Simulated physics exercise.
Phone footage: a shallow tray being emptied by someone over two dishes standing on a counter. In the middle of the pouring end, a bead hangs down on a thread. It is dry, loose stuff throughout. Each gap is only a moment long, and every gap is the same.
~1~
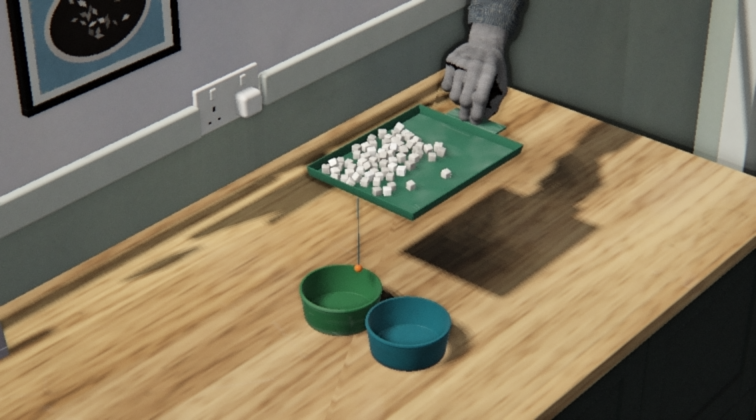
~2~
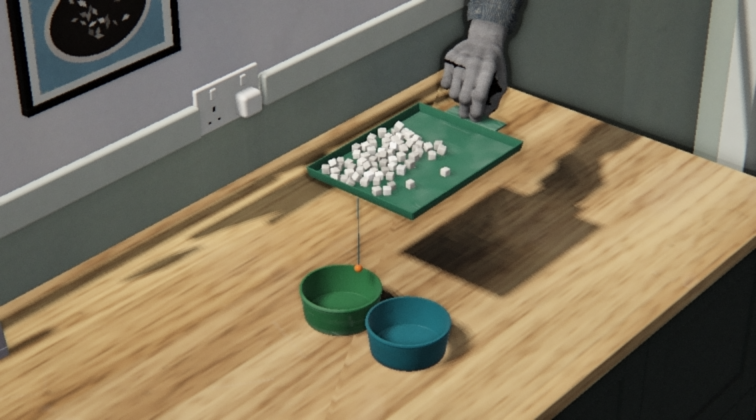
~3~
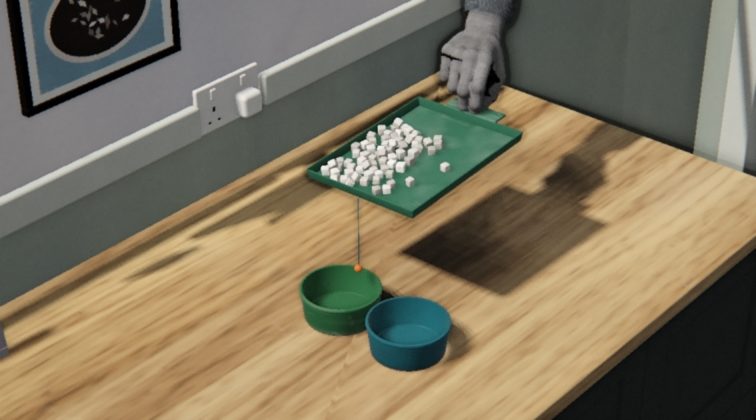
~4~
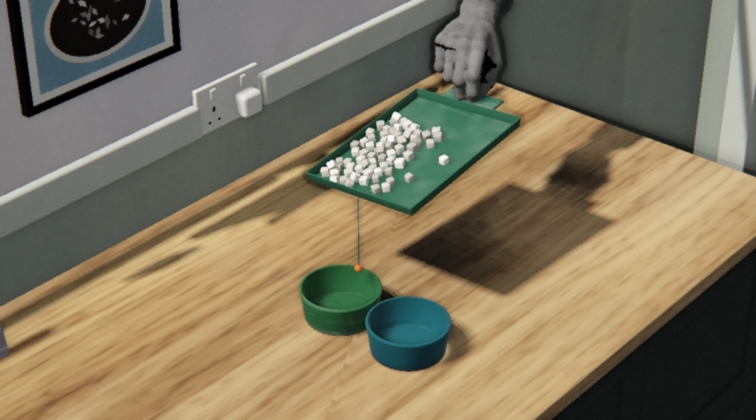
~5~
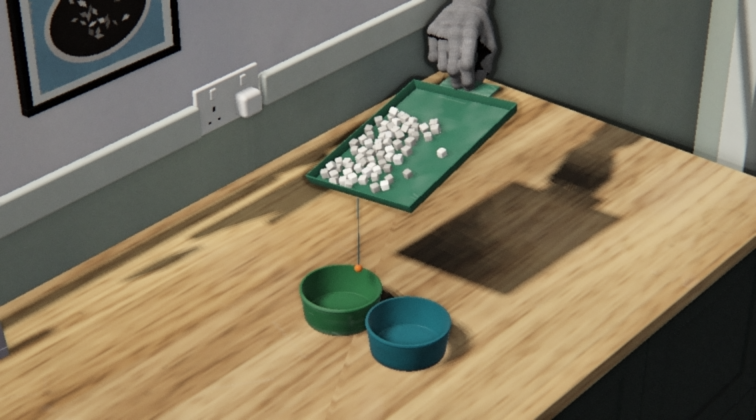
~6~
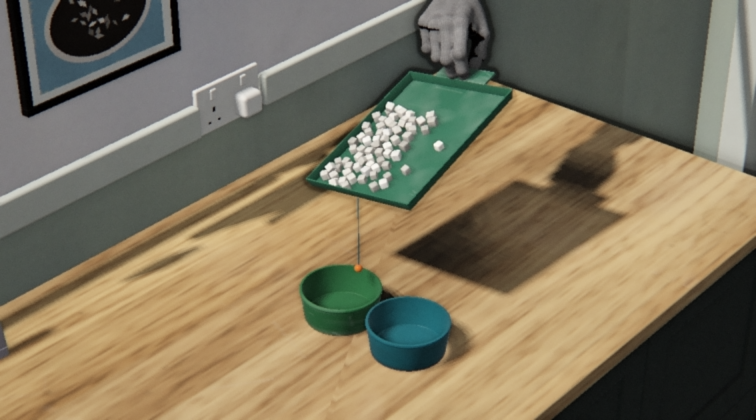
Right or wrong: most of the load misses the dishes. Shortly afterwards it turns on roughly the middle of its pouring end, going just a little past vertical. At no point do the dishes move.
Right, the dishes get under half.
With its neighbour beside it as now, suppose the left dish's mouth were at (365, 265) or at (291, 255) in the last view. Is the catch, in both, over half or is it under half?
In the first position a minority, in the second a majority.
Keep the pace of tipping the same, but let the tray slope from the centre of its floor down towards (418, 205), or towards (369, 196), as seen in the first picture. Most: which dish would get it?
Number one favours the right of the two; number two favours the left of the two.
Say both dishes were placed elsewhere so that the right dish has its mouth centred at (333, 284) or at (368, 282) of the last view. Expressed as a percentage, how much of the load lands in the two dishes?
It would be roughly 60 per cent, followed by roughly 80 per cent.
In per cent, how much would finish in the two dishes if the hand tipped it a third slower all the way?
It would be close to 20 per cent.
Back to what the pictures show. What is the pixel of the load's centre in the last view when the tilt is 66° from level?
In the last view, the load is centred near (342, 157).
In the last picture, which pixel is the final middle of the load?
Roughly pixel (305, 285).
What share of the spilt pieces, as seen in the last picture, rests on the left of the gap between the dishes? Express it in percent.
About 100 per cent.
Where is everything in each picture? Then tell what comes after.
In the first frame, corners of the pouring end (310, 166) and (413, 212), level; middle of the load (380, 158), sugar cubes; left dish (314, 316); right dish (382, 351); bead on its thread (359, 268).
In the second frame, corners of the pouring end (309, 167) and (412, 211), level; middle of the load (380, 157).
In the third frame, corners of the pouring end (309, 169) and (412, 209), tipped barely, lowest at the left corner; middle of the load (380, 155).
In the fourth frame, corners of the pouring end (309, 172) and (410, 207), tipped a little, lowest at the left corner; middle of the load (379, 152).
In the fifth frame, corners of the pouring end (308, 175) and (409, 205), tipped clearly, lowest at the left corner; middle of the load (377, 149).
In the sixth frame, corners of the pouring end (309, 178) and (407, 202), tipped clearly, lowest at the left corner; middle of the load (376, 146); left dish (314, 316); right dish (382, 351).
Just after the last frame, tray tipped steeply; almost all on the tray; just a few outside both; just a few in the air.
A moment on, tray tipped past a quarter turn; the larger part on the tray; about a tenth outside both; about a tenth in the air.
Further on, tray tipped past a quarter turn; roughly a quarter in the left dish; the larger part outside both.
When it is over, tray tipped past a quarter turn; not one in the right dish; roughly a quarter in the left dish; the larger part outside both.
